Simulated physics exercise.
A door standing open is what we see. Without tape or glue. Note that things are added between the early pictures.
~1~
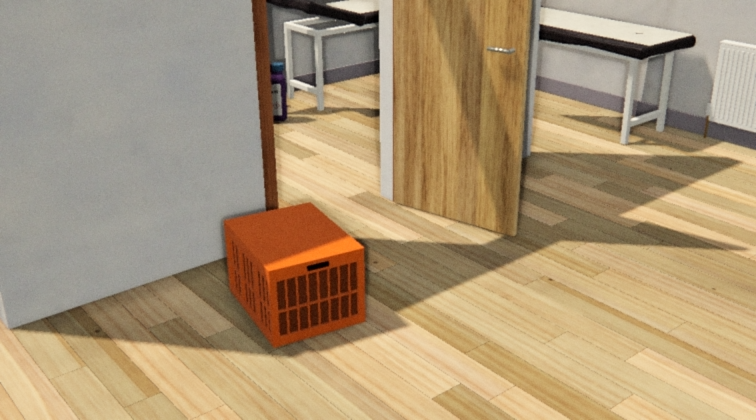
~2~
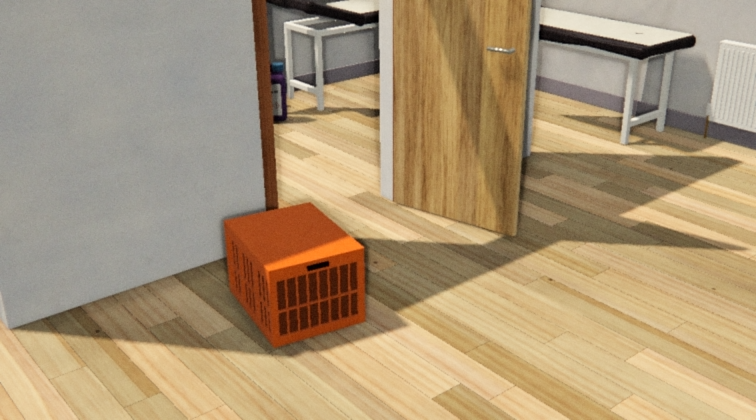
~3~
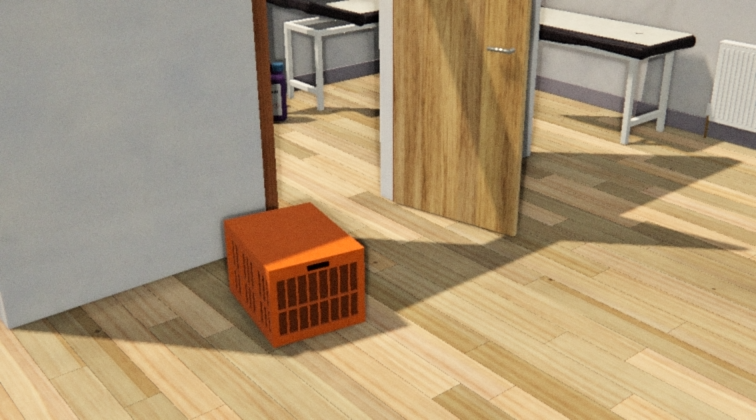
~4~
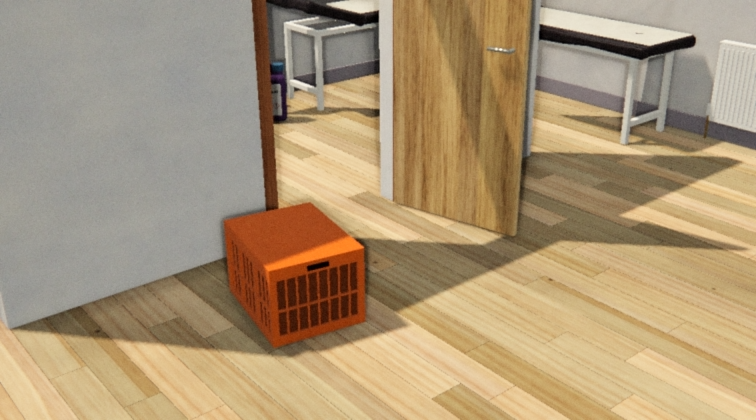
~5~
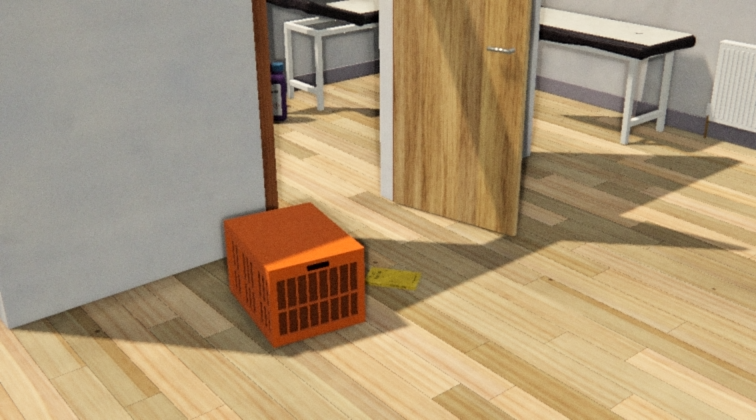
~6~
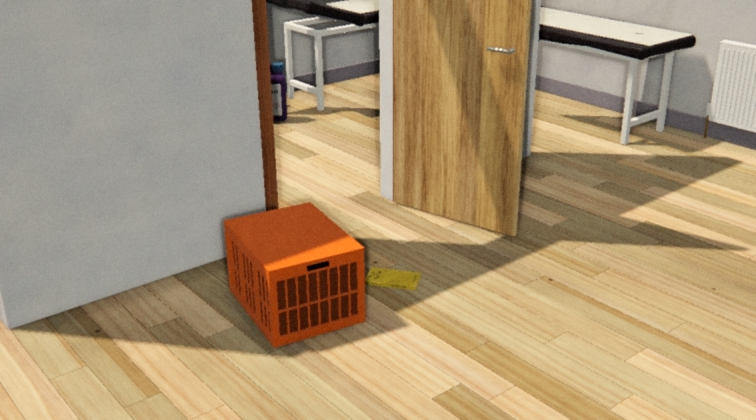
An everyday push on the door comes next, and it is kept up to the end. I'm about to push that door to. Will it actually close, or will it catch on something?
The door is likely to swing home.
Then, 0.80 s on from there, door at 67°.
Then, 1.20 s on from there, door at 33°.
In the end, door at 0°; both unmoved. At the end, from the last picture's camera, yellow book near (393, 279).
